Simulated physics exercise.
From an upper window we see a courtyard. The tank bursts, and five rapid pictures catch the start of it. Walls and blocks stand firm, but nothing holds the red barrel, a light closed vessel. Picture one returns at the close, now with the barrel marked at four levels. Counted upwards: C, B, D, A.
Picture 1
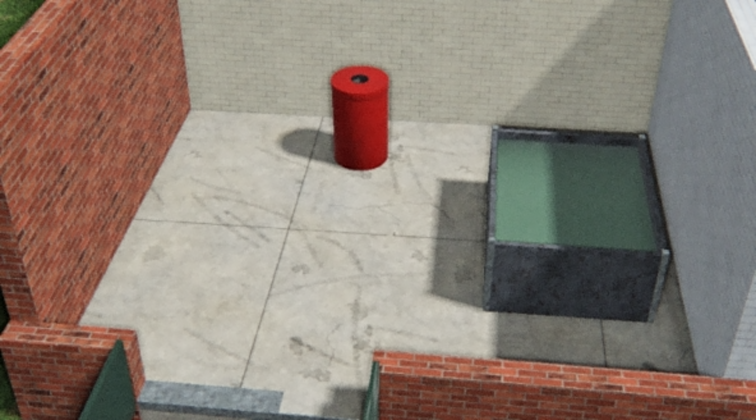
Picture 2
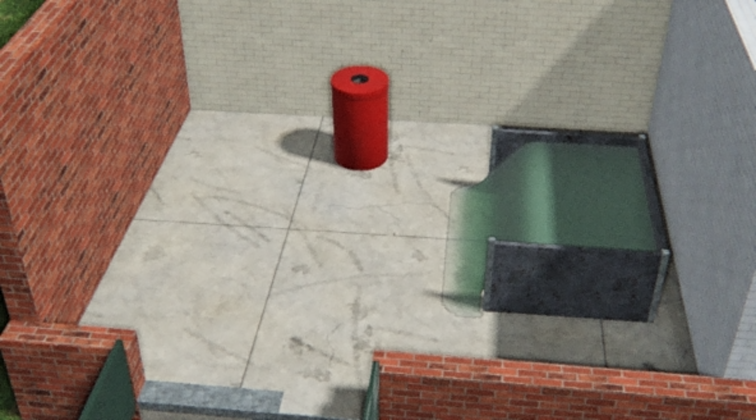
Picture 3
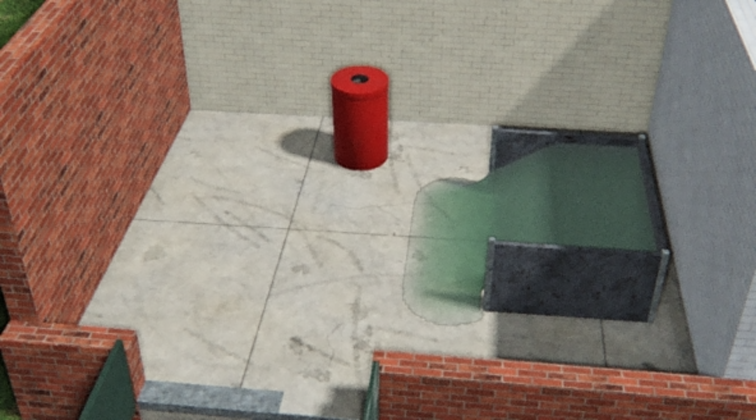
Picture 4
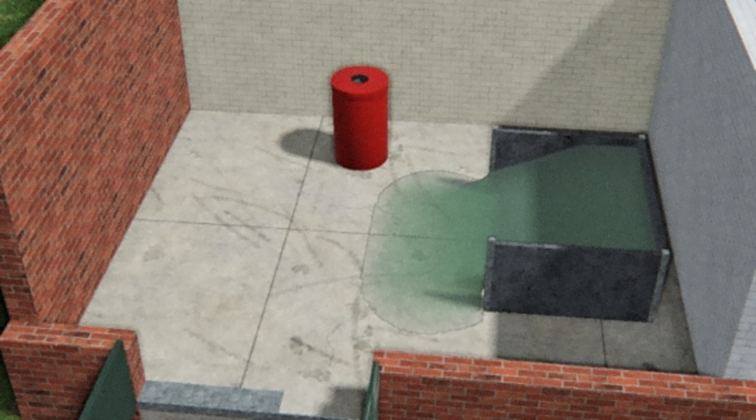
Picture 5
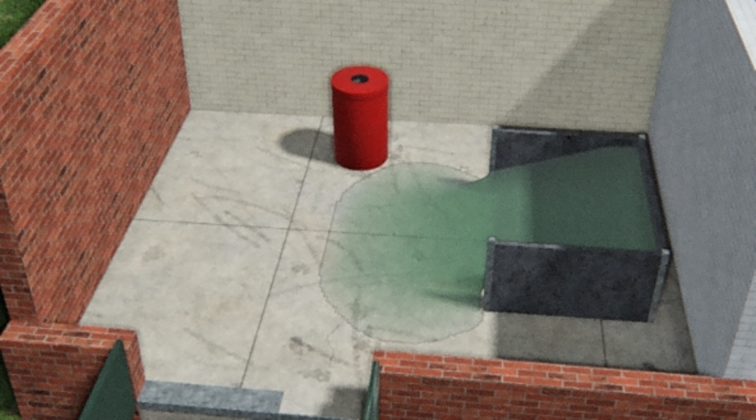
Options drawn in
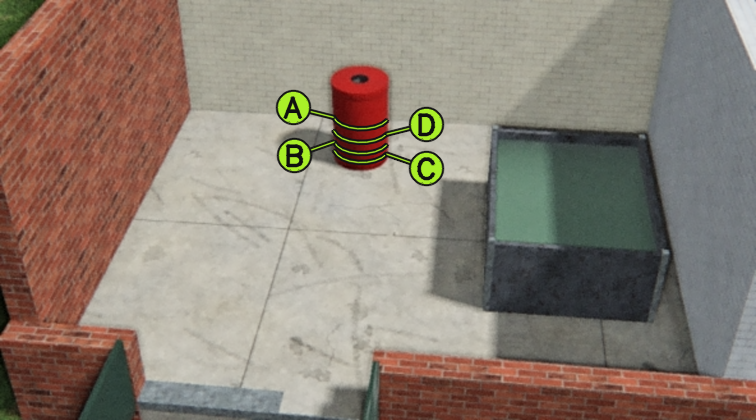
Green water pouring from the open left side of a dark tank and spreading across a walled courtyard near a red barrel.
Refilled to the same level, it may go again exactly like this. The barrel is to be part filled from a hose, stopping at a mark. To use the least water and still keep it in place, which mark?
It is B.
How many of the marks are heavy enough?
Three of the four.
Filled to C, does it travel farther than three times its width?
No, less.
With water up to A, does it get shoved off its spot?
No.
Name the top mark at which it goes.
Here it is mark C.
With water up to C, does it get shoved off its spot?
Yes.
On the marked copy, A at (357, 128); B at (358, 153); C at (358, 162); D at (357, 142); from the bottom up C, B, D, A.
With A, it does not move.
With B, it does not move.
With C, it is pushed about its own width away.
With D, it does not move.
